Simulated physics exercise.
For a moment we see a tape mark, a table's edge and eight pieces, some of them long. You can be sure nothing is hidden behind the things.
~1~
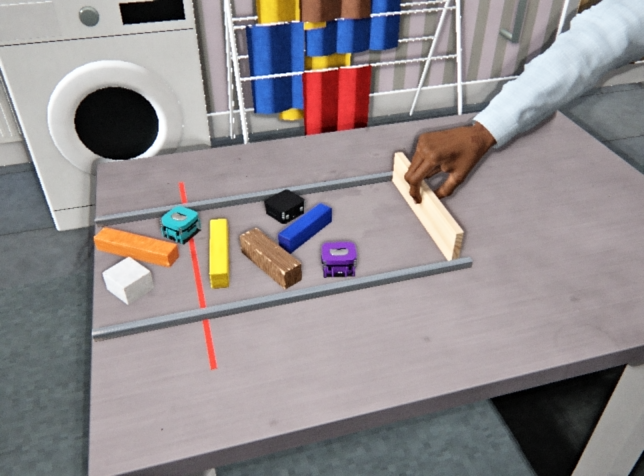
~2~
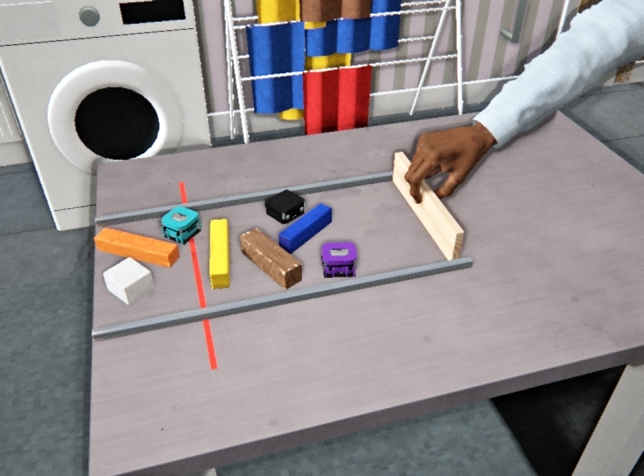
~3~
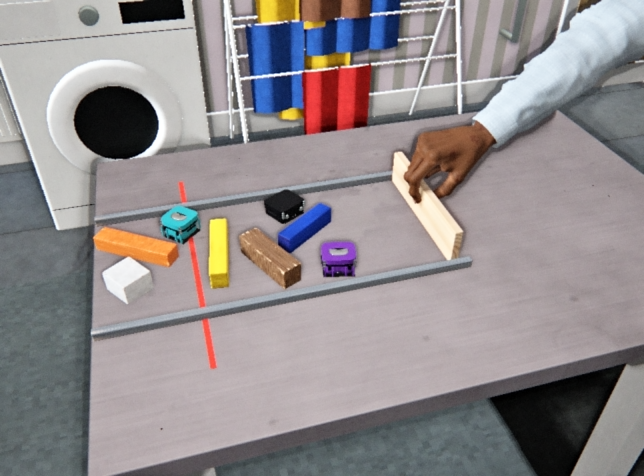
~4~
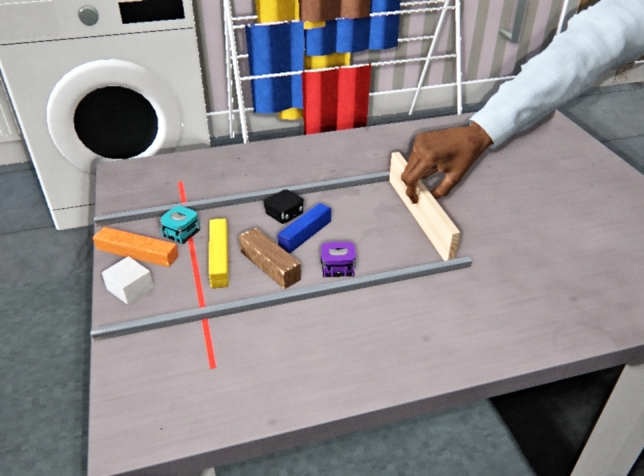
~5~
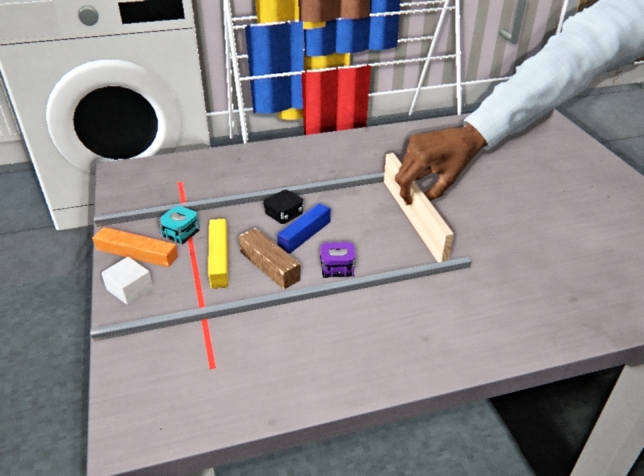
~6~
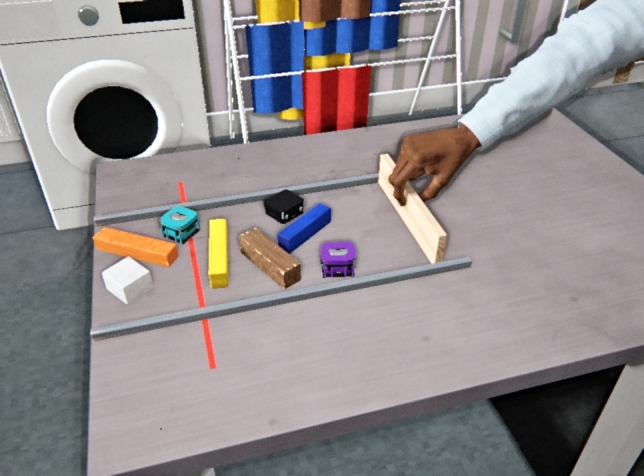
On a grey table in a laundry room, eight small pieces, including an orange bar, a white block and a turquoise case, lie between two rails near a red tape line. A hand holds a wooden board upright at the right, at first almost still, then slides it slightly left while the pieces stay put.
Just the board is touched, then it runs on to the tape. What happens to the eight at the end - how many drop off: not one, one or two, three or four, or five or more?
Odds are the fallen group will be empty.
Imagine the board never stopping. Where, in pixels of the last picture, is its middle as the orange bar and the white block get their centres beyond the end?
When the orange bar crosses, the middle is near (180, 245); when the white block crosses, near (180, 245).
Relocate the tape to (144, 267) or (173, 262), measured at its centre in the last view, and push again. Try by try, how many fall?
Result, try by try: 3, 2.
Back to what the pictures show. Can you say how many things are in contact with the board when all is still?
Contact count: 3.
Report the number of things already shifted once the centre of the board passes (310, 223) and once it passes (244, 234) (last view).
Moved so far: 4, then 5.
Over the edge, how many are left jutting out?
The total would be 2.
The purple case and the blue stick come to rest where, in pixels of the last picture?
Final pixels, roughly: (183, 295) for the first, (184, 250) for the other.
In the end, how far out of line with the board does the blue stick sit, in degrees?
The angle is about 0 degrees.
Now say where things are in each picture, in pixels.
The first picture shows white block (129, 281); orange bar (137, 247); turquoise case (181, 225); board (424, 204); tape (194, 258).
The second picture shows orange bar (137, 247); purple case (339, 260).
The third picture shows turquoise case (181, 225); board (424, 203).
The fourth picture shows white block (128, 280); yellow stick (219, 252).
The fifth picture shows orange bar (136, 247); blue stick (305, 228).
The sixth picture shows white block (128, 280); orange bar (136, 247); turquoise case (180, 225); board (409, 206); tape (194, 258).
Soon after, none off yet; white block at rest near (128, 280); orange bar at rest near (136, 247); turquoise case at rest near (180, 225).
In the end, the number that fall off is zero.
